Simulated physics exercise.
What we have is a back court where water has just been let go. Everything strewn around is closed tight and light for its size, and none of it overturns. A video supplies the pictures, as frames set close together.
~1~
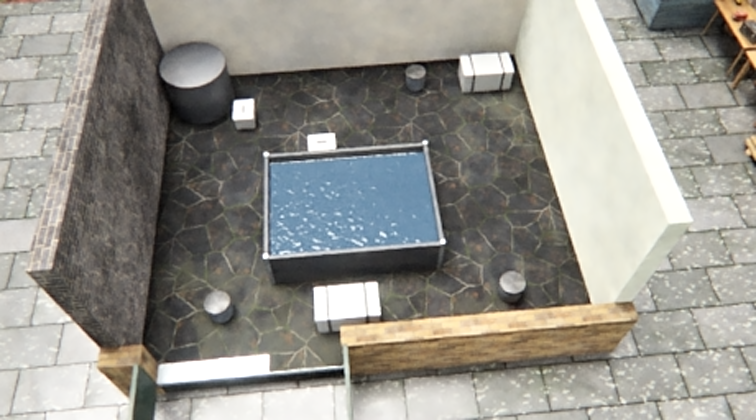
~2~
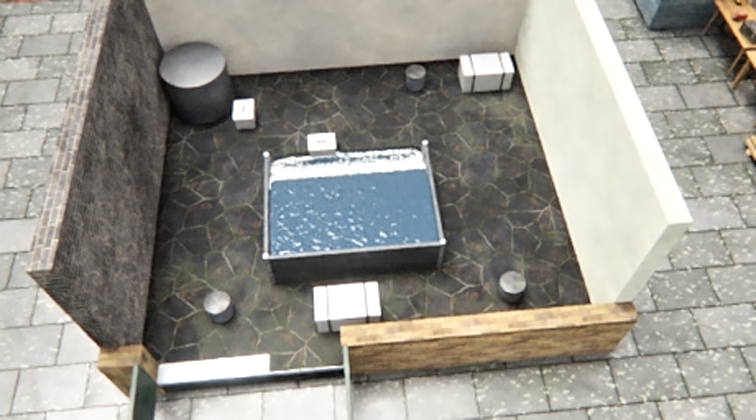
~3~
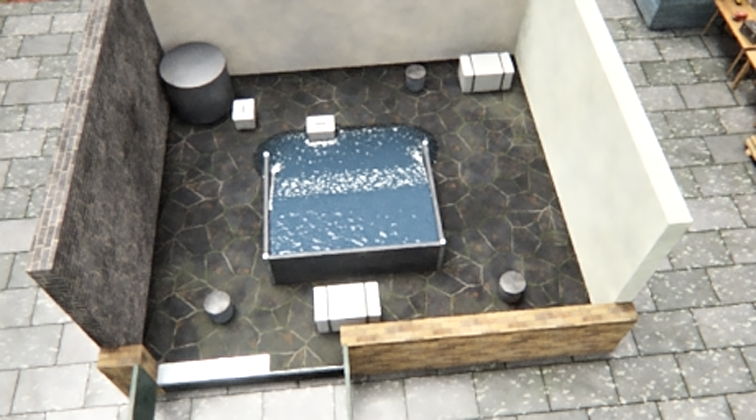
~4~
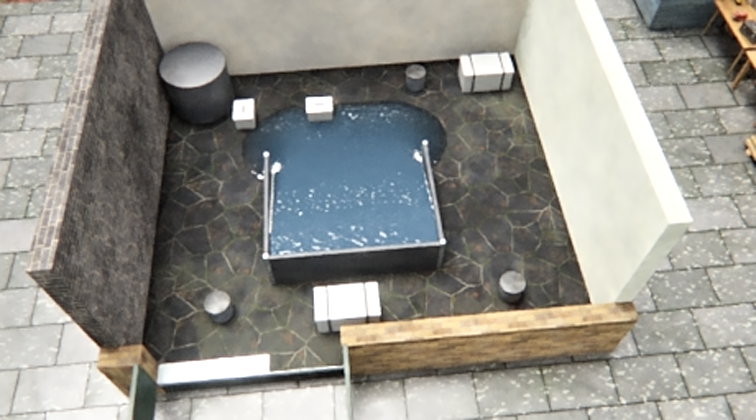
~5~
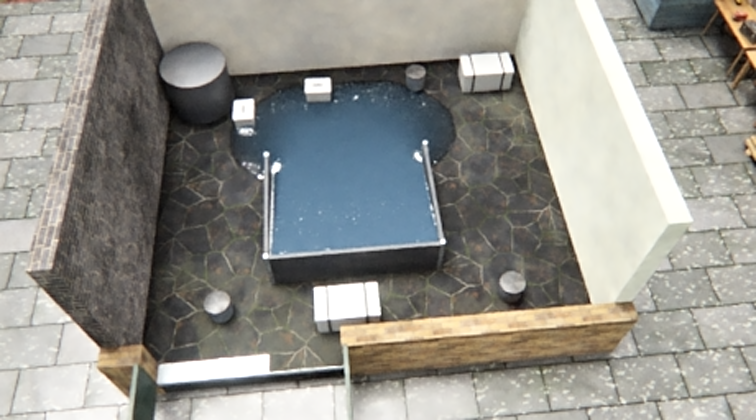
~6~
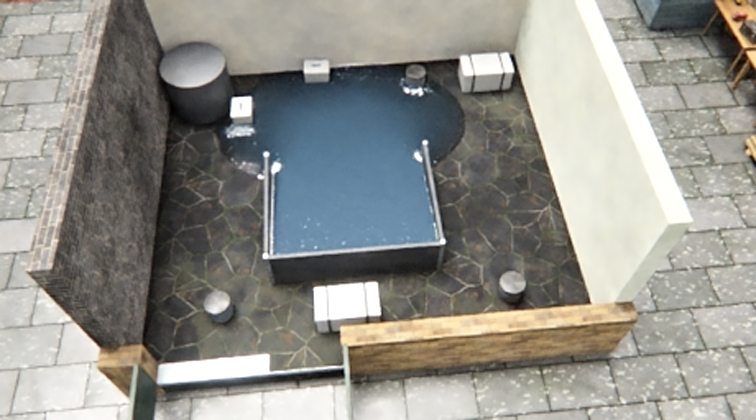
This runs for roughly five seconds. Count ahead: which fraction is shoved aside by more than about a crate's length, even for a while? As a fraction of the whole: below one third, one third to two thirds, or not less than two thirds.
The fraction is one third to two thirds.
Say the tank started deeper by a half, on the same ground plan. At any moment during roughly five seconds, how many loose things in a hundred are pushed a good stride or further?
Share moved that far: Approx. 90 %.
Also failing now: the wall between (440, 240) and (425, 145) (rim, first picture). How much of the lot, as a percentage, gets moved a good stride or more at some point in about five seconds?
Close to 100 %.
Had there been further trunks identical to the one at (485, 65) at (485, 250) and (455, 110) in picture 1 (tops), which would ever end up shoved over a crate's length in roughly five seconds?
Stays put, displaced.
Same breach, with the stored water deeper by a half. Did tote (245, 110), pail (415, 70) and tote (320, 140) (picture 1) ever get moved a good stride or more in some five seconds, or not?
Taking each in turn, the answer is did it, did it, did it.
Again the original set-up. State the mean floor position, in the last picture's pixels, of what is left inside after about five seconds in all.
Near (365, 240).
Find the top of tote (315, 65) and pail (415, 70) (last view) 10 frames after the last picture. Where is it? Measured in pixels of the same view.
The first should be near (291, 51), the second near (482, 51).
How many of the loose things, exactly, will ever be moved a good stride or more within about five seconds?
That works out to 4.
A moment on, 1 of 7 are well off their spots; 2 afloat.
Next, 2 of 7 are well off their spots; 4 afloat.
Later, 4 of 7 are well off their spots; 4 afloat.
In the end, 4 of 7 are well off their spots, and 4 have been at some point; 3 afloat.
